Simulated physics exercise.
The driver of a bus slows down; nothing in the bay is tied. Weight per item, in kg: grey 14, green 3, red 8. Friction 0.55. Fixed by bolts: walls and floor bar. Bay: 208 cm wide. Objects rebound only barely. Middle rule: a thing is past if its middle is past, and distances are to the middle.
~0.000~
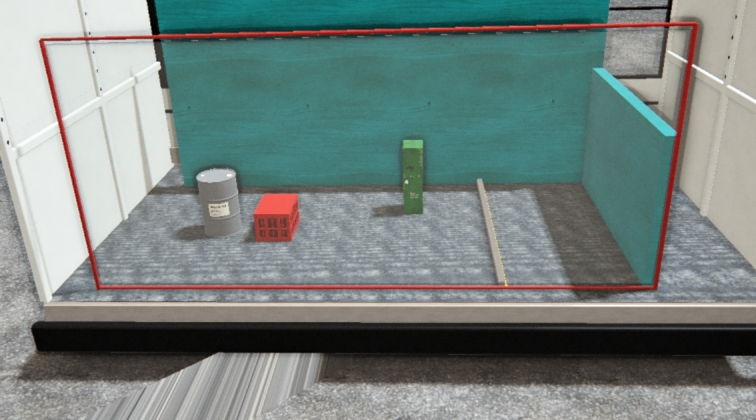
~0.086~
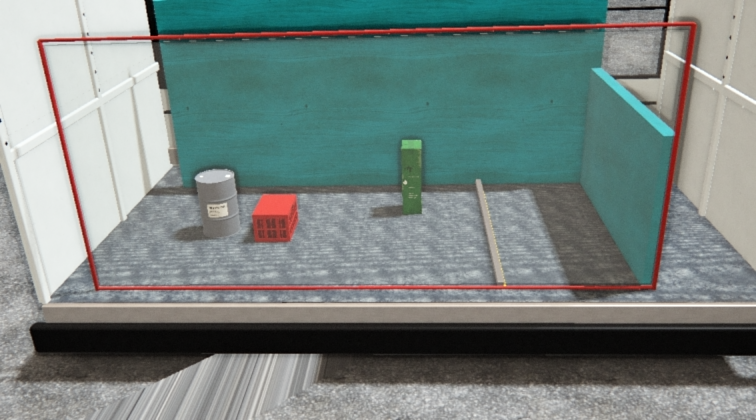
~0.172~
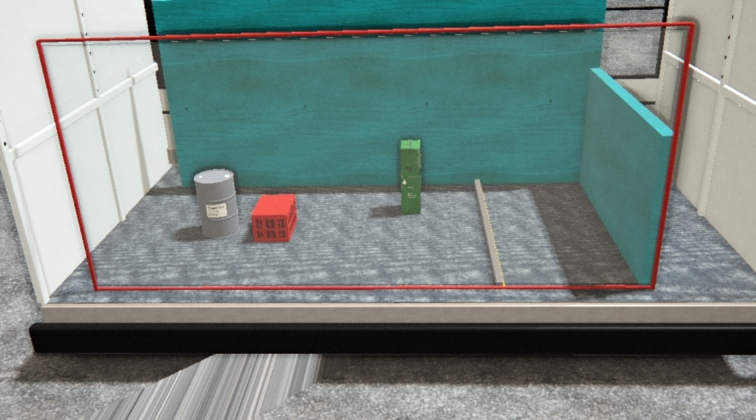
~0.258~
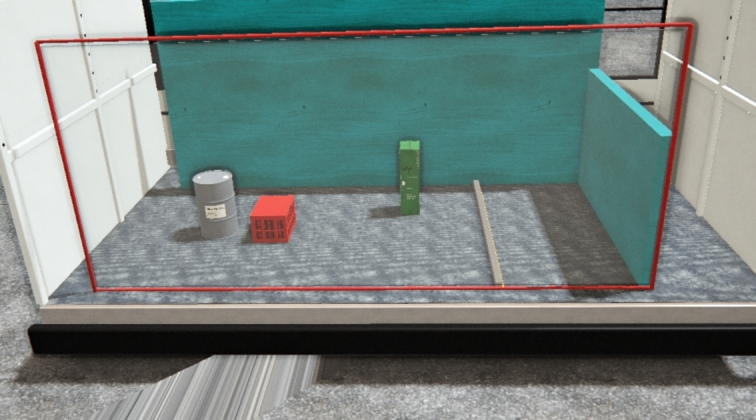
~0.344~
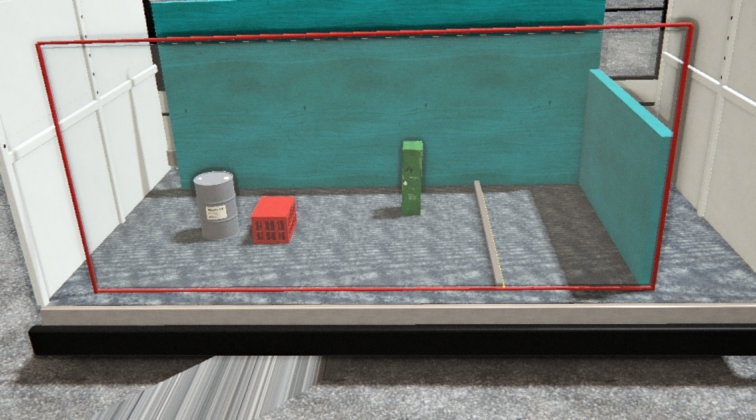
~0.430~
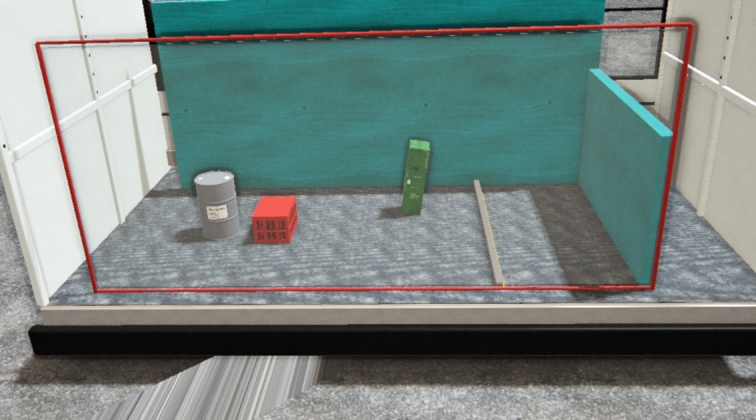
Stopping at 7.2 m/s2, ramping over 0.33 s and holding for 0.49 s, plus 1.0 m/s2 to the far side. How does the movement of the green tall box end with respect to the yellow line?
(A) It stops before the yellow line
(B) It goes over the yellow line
B, it goes over the yellow line.
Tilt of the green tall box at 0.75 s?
It is tilted about 80° from upright.
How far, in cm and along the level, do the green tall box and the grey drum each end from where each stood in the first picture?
For the green tall box it is 110, for the grey drum it is 50.
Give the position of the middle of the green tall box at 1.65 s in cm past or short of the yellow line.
Position: Approx. 40 cm past.
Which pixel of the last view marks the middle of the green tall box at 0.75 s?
Close to pixel (465, 196) in the final frame.
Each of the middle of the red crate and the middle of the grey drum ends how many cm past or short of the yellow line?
The red crate ends 140 cm short and the grey drum ends 190 cm short.
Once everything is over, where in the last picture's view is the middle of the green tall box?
You'll find it around (523, 196) at the end.
After 0.75 s the green tall box is 17 cm short of the yellow line, tilted 85°, near (465, 196) in the last picture's view; the grey drum 224 cm short of the yellow line, tilted 0°.
After 1.15 s the green tall box is 32 cm past the yellow line, tilted 95°, near (516, 194) in the last picture's view; the grey drum 193 cm short of the yellow line, tilted 20°.
After 1.65 s the green tall box is 38 cm past the yellow line, tilted 90°, near (523, 196) in the last picture's view.
Final state at 1.9 s, grey drum stops short of the yellow line; green tall box crosses the yellow line; red crate stops short of the yellow line.
